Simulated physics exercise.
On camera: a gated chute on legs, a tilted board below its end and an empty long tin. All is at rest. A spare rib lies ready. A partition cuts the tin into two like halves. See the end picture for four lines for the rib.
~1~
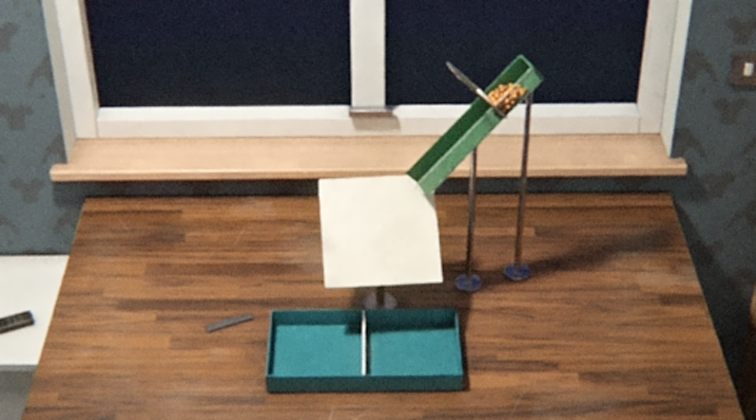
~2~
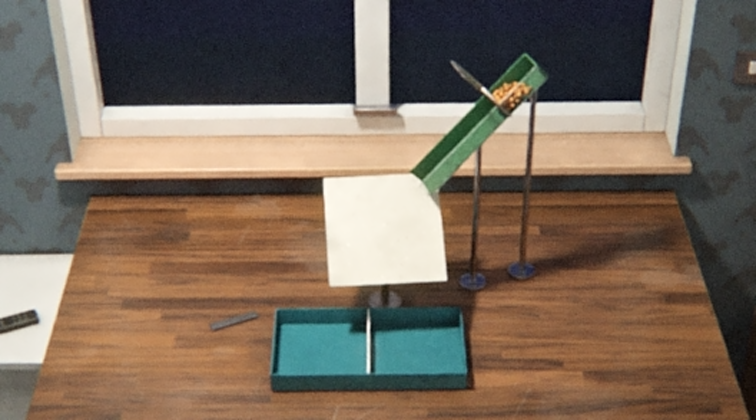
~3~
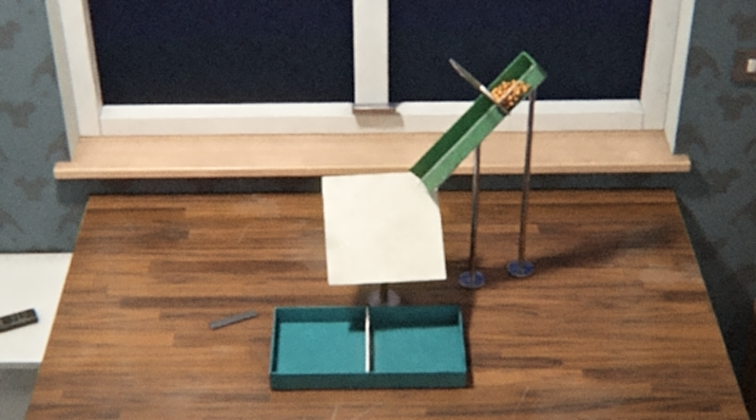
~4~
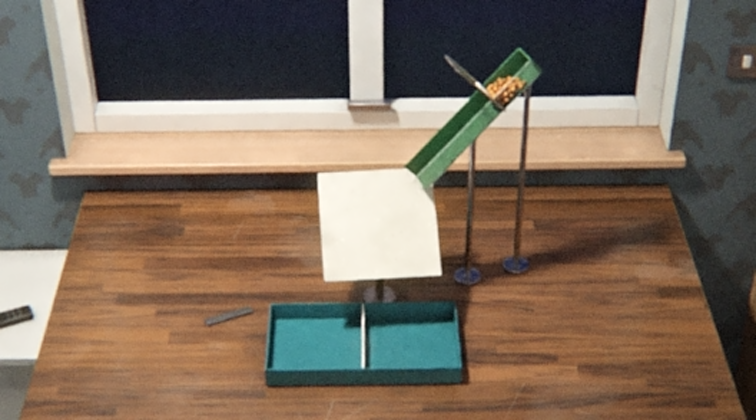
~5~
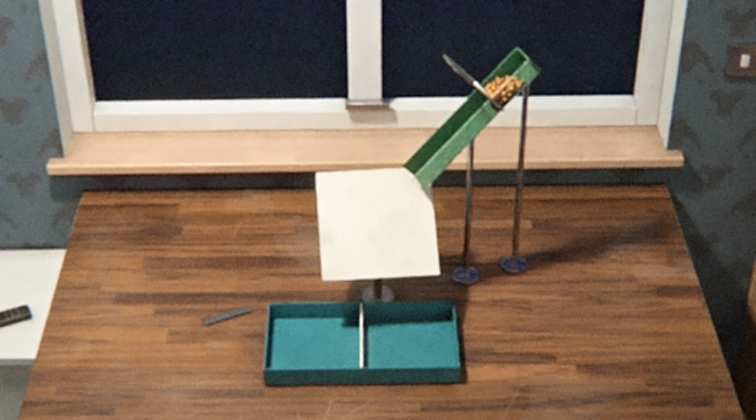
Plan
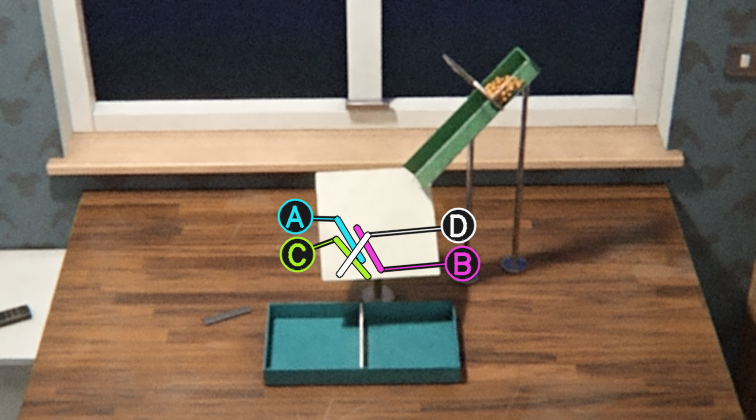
On a brown wooden table before a dark, white-framed window, seen from slightly above, a small setup stands between patterned blue-grey walls. A green chute on thin dark legs slopes down leftward with orange-brown chickpeas behind its raised gate piece near the top, above a tilted cream board and a teal tin split in two, a small grey strip lying to its left. Nothing on the table moves, while the view shifts slightly back and forth.
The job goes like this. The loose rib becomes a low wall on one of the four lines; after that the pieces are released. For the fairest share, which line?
The answer is line D.
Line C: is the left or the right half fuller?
Right.
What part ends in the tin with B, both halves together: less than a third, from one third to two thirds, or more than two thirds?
More than two thirds.
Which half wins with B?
Right.
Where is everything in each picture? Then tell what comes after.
In the first frame, load behind the gate at (505, 95), roasted chickpeas; lip of the chute at (422, 190), sloping fairly steeply.
In the second frame, middle of the board at (384, 229), tilted fairly steeply; middle of its low edge at (389, 283); of its high edge at (380, 176).
In the third frame, front corners of the tin at (270, 373) and (465, 371); front end of its middle wall at (368, 372); gate still shut at (488, 94).
In the fourth frame, middle of the load at (504, 88); lip at (421, 183).
In the fifth frame, middle of the load at (502, 88); lip at (419, 183).
On the marked copy, line A from (337, 219) to (362, 260); line B from (356, 227) to (381, 269); line C from (336, 239) to (367, 276); line D from (367, 235) to (339, 274).
With A, of what is caught, a small part in the left half, most in the right.
With B, of what is caught, a small part in the left half, nearly all in the right.
With C, of what is caught, a stray few in the left half, nearly all in the right.
With D, of what is caught, about half in the left half, about half in the right.
